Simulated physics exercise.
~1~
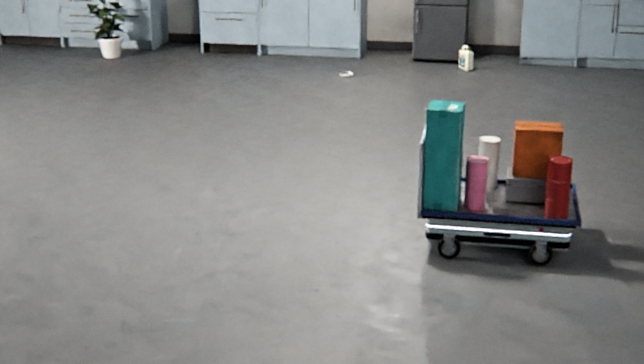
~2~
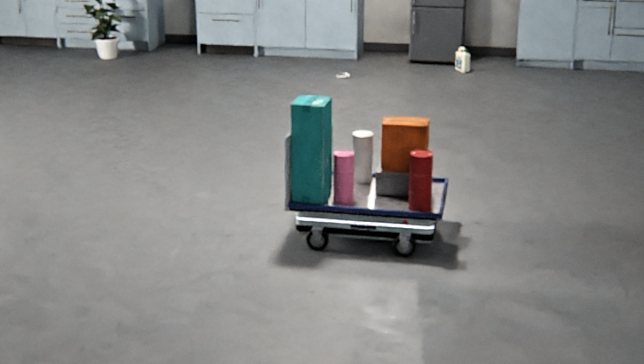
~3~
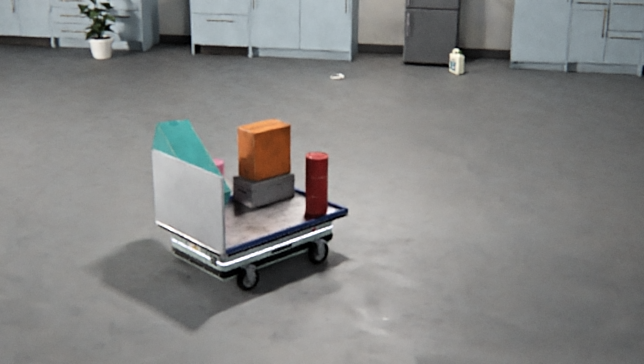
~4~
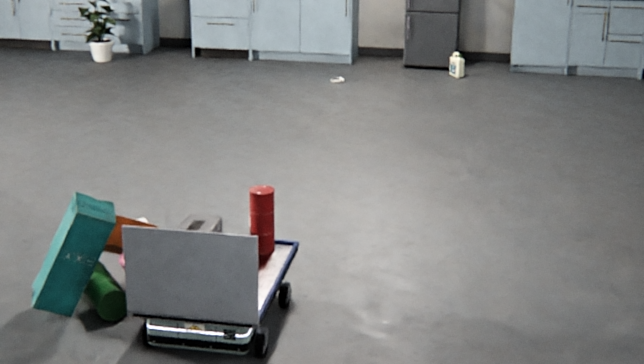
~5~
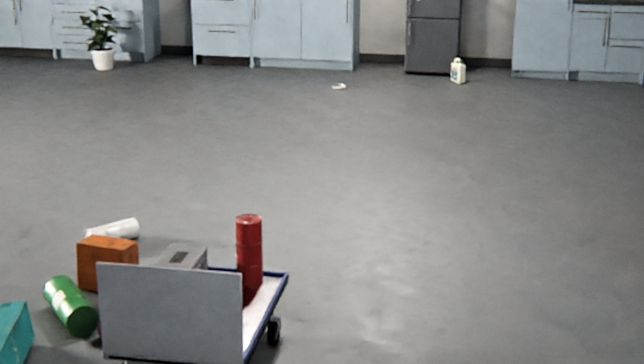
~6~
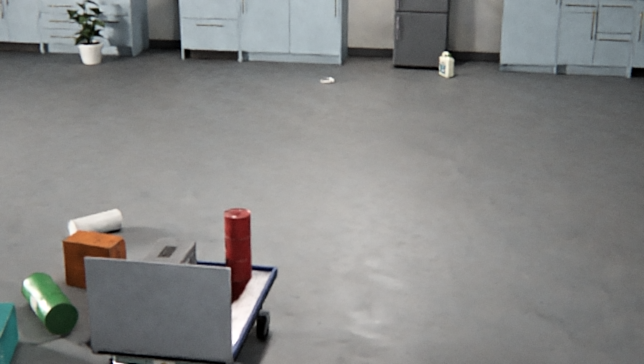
A loaded cart rolls left and turns away, spilling most items while the red canister stays aboard.
